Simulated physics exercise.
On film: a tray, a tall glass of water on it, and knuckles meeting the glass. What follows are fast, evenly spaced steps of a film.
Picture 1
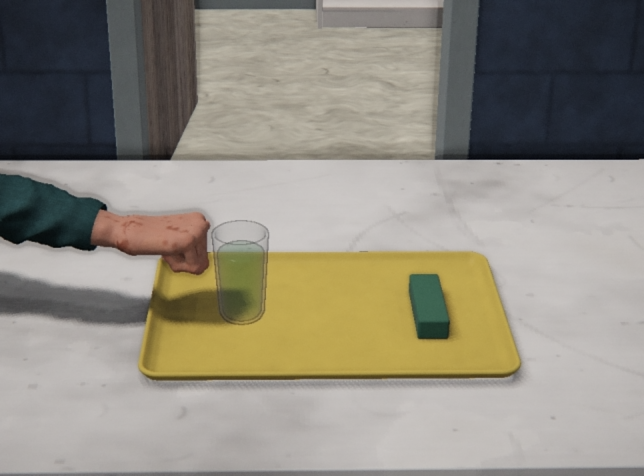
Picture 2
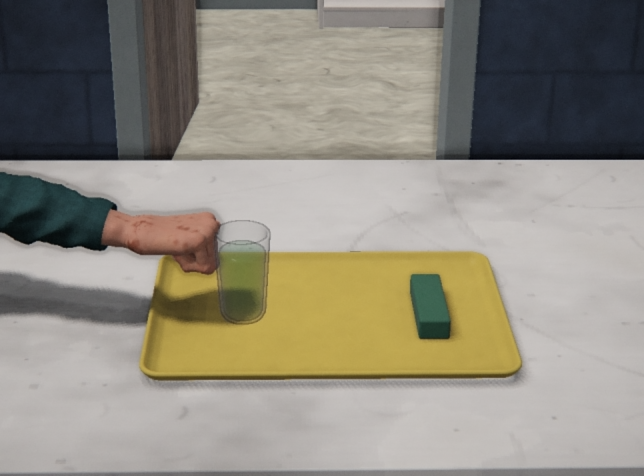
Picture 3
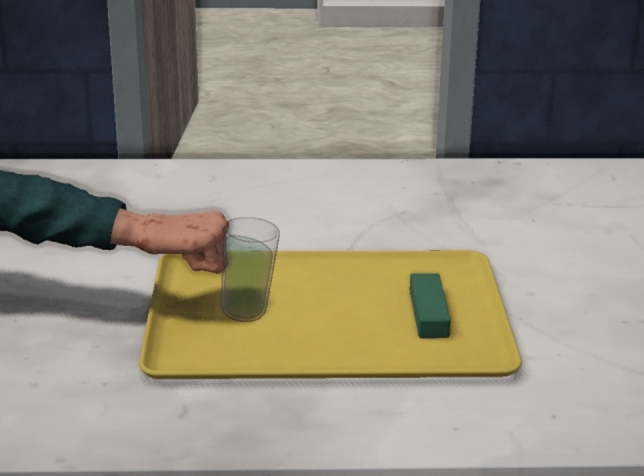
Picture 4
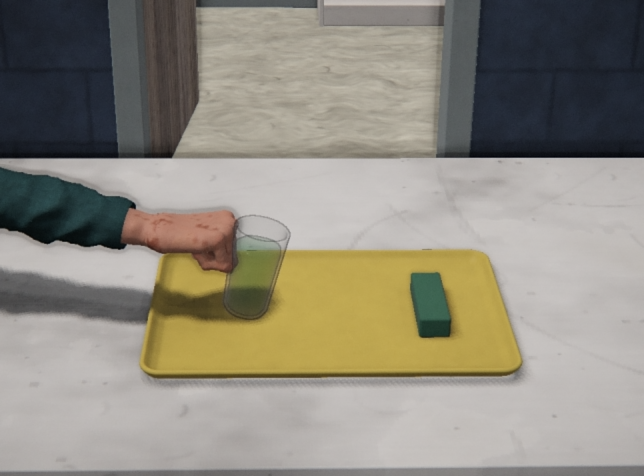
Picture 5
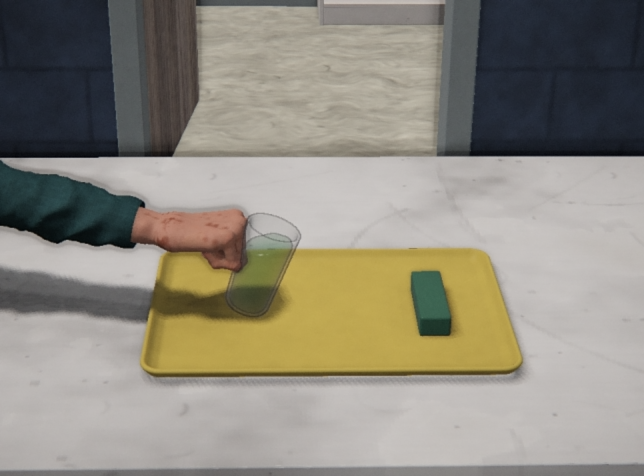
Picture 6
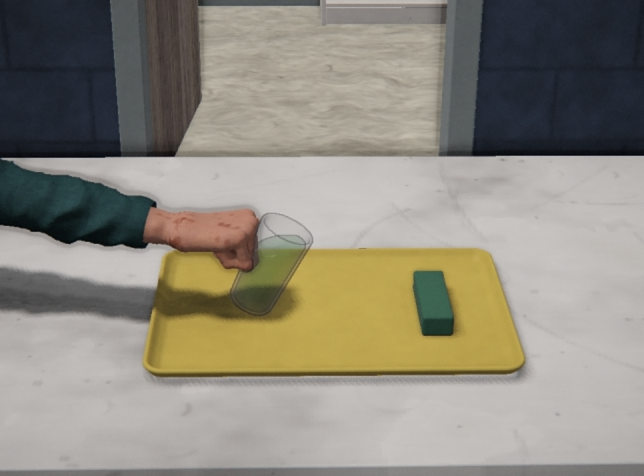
In the video, a fist in a dark green sleeve moves right against a tall glass of greenish liquid on a yellow tray, and the glass gradually tilts to the right while a green block stays in place further along.
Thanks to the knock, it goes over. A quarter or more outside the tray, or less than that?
Judging by that, under a quarter winds up outside the tray.
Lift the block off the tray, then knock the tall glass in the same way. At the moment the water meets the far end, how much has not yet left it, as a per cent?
Around 60 percent.
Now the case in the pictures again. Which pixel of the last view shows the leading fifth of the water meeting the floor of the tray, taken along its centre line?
Roughly at pixel (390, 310) in the last picture.
A moment on, the tall glass is falling and 100 per cent is in the glass, 0 on the tray and 0 above or beyond its rim.
Next, the tall glass lies on its side and 67 per cent is in the glass, 16 on the tray and 17 above or beyond its rim.
Then the tall glass lies on its side and 39 per cent is in the glass, 42 on the tray and 18 above or beyond its rim.
Later the tall glass lies on its side and 21 per cent is in the glass, 63 on the tray and 16 above or beyond its rim.
In the end 84 per cent is held by tray and glass, 16 is off the tray.
